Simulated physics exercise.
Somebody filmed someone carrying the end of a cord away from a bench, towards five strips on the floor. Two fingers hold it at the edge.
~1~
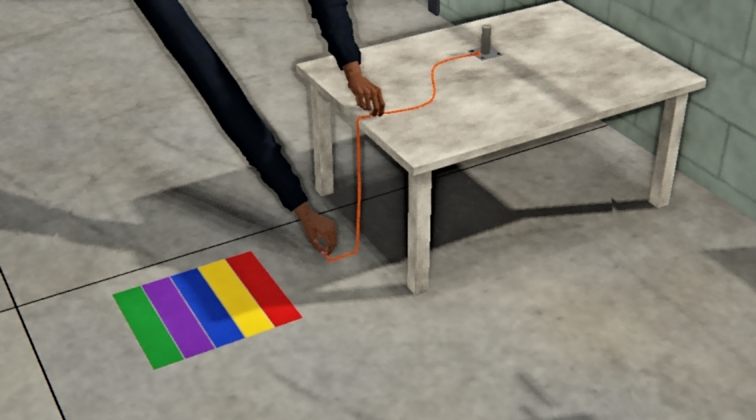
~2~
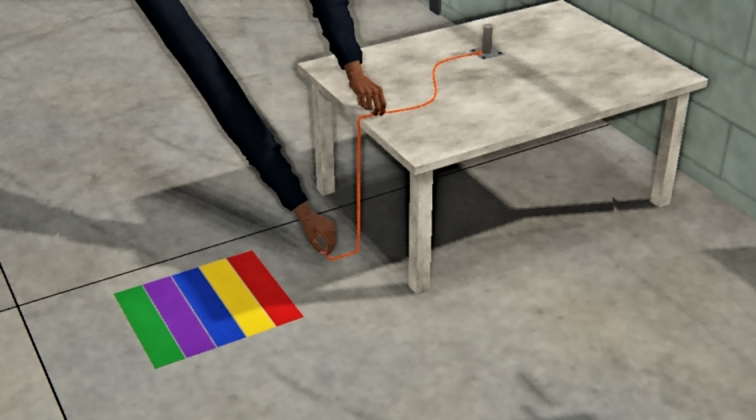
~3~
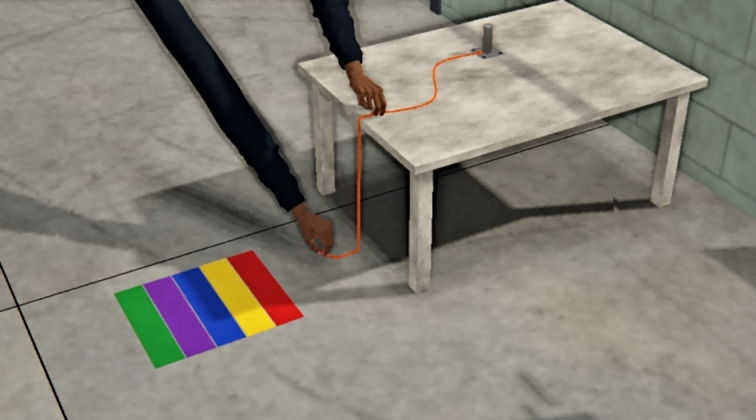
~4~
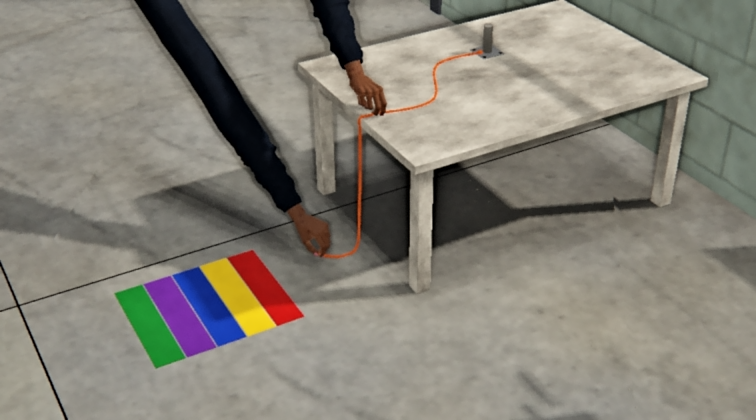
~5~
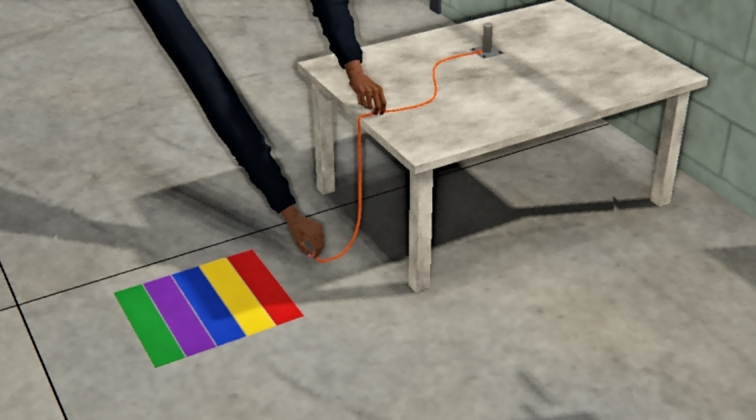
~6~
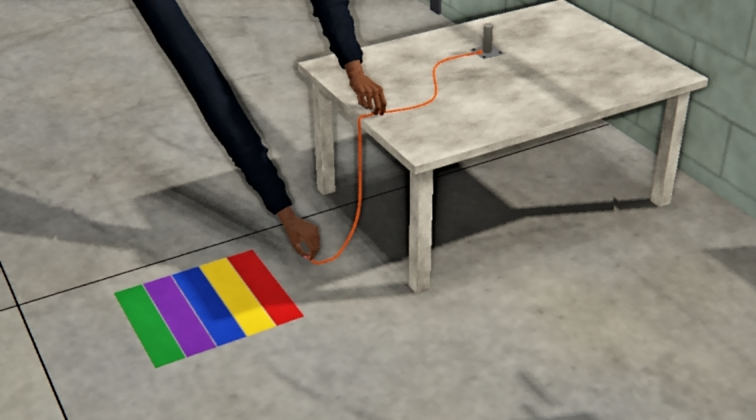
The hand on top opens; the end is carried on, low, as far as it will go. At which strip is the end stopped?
The end stops over the blue strip.
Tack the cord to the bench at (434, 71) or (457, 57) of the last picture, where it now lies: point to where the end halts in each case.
Near (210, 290) and (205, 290).
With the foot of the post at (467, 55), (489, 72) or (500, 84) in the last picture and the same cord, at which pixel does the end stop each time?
The places are (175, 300), (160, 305) and (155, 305).
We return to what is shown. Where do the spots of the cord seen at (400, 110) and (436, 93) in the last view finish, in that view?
The first at (369, 112), the second at (406, 93).
Soon after, end near (249, 277); over red.
After that, end near (221, 286); over yellow.
At the stop, end near (205, 291); over blue. It gets as far as the blue strip.
